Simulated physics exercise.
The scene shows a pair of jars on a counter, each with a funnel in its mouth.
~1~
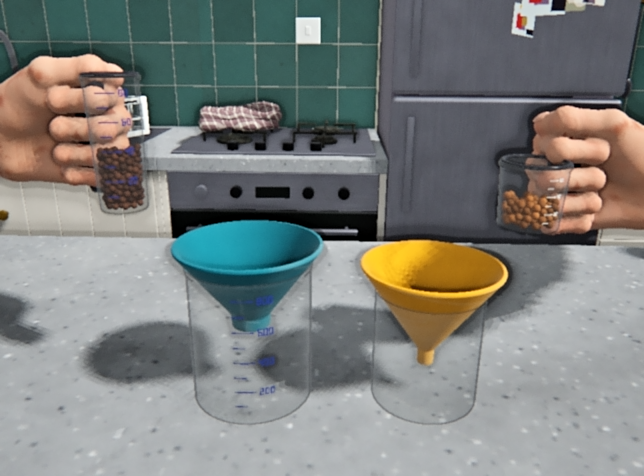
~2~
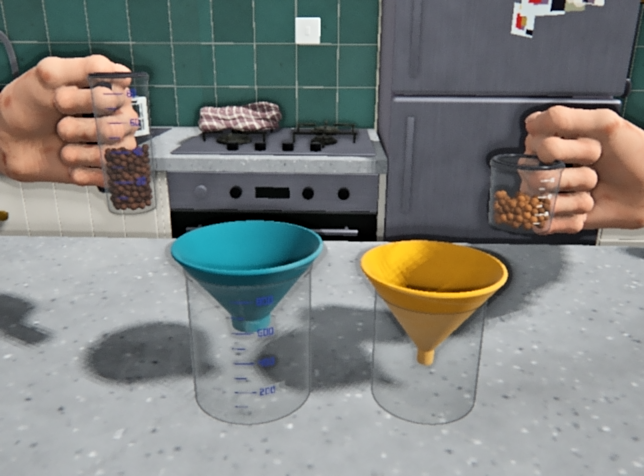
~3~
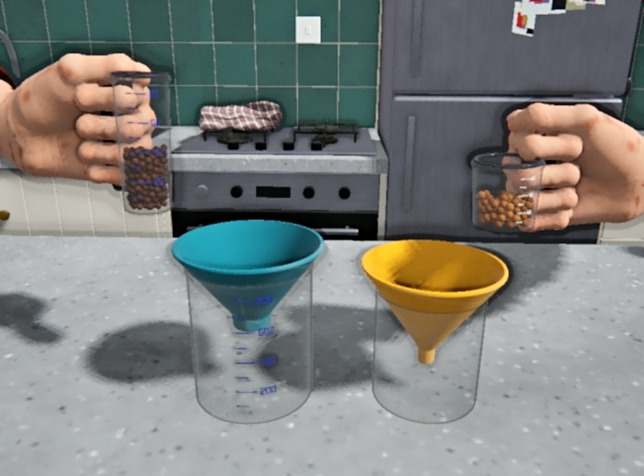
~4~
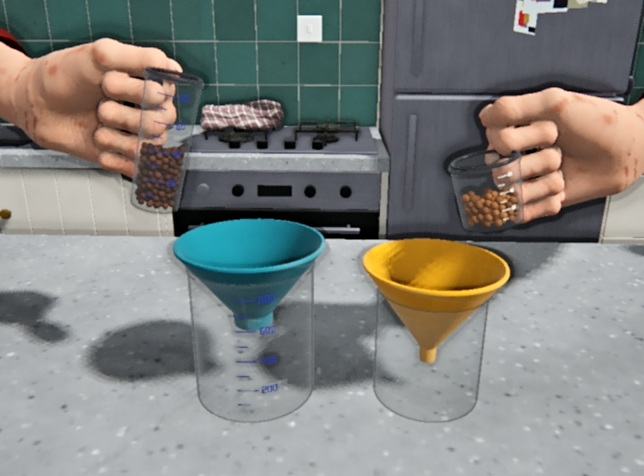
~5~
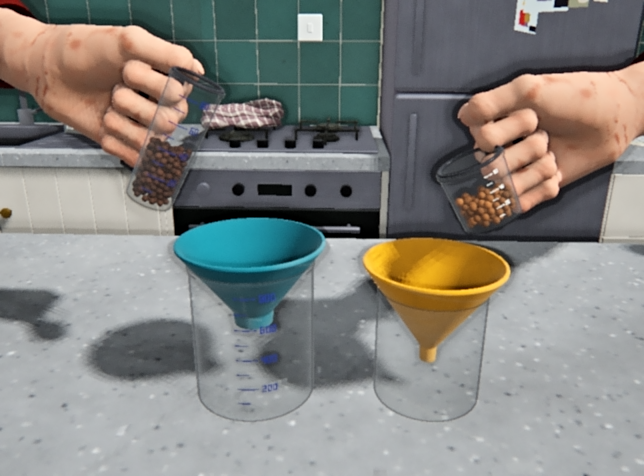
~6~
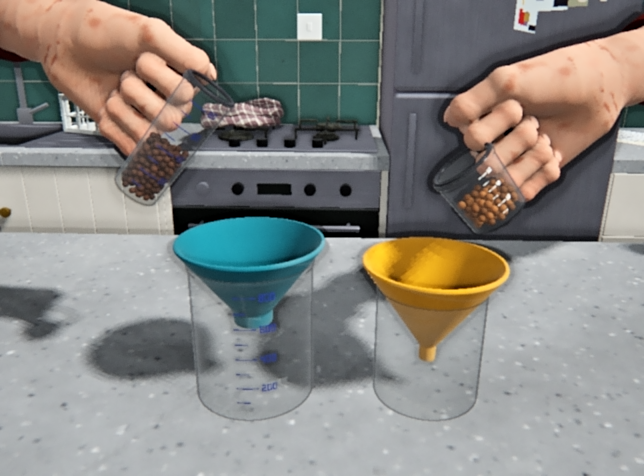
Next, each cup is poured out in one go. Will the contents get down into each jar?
Left funnel: I expect a smooth flow; right funnel: I expect a stoppage.
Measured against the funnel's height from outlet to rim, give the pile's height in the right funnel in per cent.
Something like 55 in a hundred, I reckon.
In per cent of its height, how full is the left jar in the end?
5 %, roughly.
Then, 0.38 s past the last view, left, all still in the cup; right, all still in the cup.
Then, 0.79 s past the last view, left, all still in the cup; right, nearly all still in the cup, a stray few in or over the funnel.
Then, 1.28 s past the last view, left, about a third still in the cup, about half in or over the funnel, about a quarter down in the jar; right, nearly all in or over the funnel, a small part down in the jar.
Finally, left, all down in the jar; right, nearly all stuck in the funnel, a small part down in the jar.
